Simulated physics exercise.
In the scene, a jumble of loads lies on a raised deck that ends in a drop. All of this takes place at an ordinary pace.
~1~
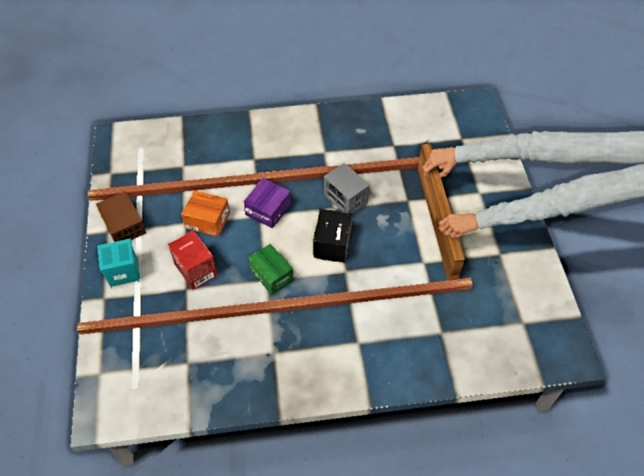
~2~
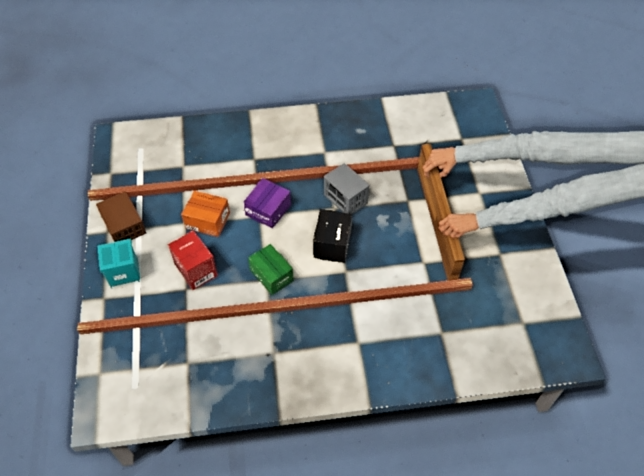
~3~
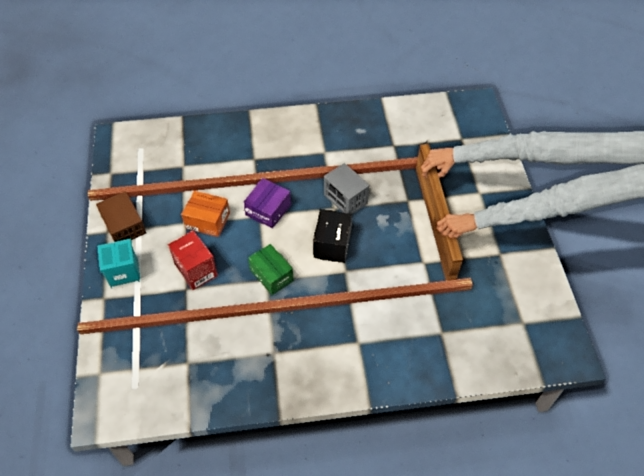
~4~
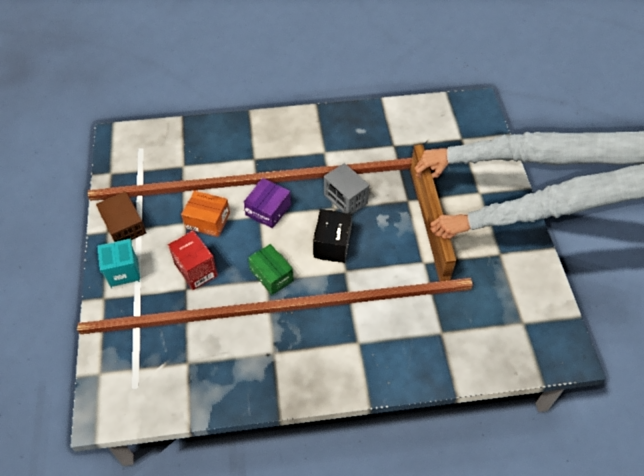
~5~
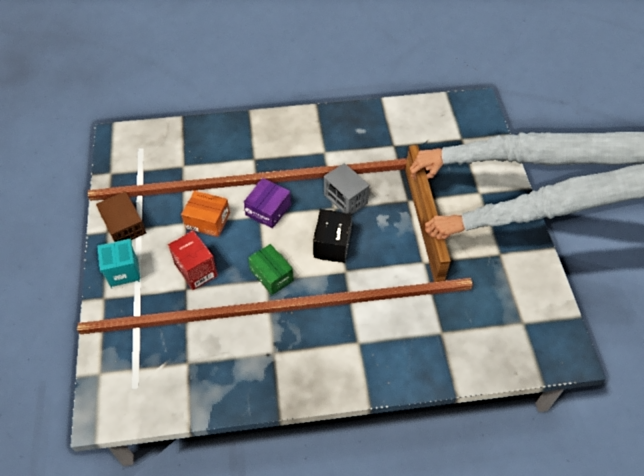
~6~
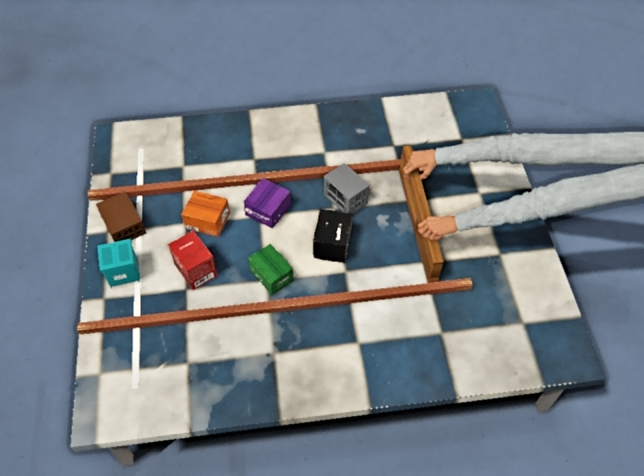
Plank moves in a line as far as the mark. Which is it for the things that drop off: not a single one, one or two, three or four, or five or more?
It is three or four.
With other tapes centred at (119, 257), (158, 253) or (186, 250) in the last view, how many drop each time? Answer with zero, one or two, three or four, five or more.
Well, it comes out as more than four, three or four and one or two, in that order.
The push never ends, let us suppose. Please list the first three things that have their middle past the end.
The brown crate comes first, followed by the orange parcel and then the turquoise tote.
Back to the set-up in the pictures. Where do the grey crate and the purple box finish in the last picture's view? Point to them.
Reading them off: First (123, 207); then (91, 230).
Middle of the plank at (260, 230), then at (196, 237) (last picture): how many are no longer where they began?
By then 5, and later 8.
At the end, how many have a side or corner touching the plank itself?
Well, it touches 3.
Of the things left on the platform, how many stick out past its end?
The number would be 2.
Soon after, none off yet; brown crate at rest near (121, 219); turquoise tote at rest near (120, 264); red box at rest near (193, 260).
By the end, the number that fall off is three or four; fallen, orange parcel, turquoise tote and brown crate.
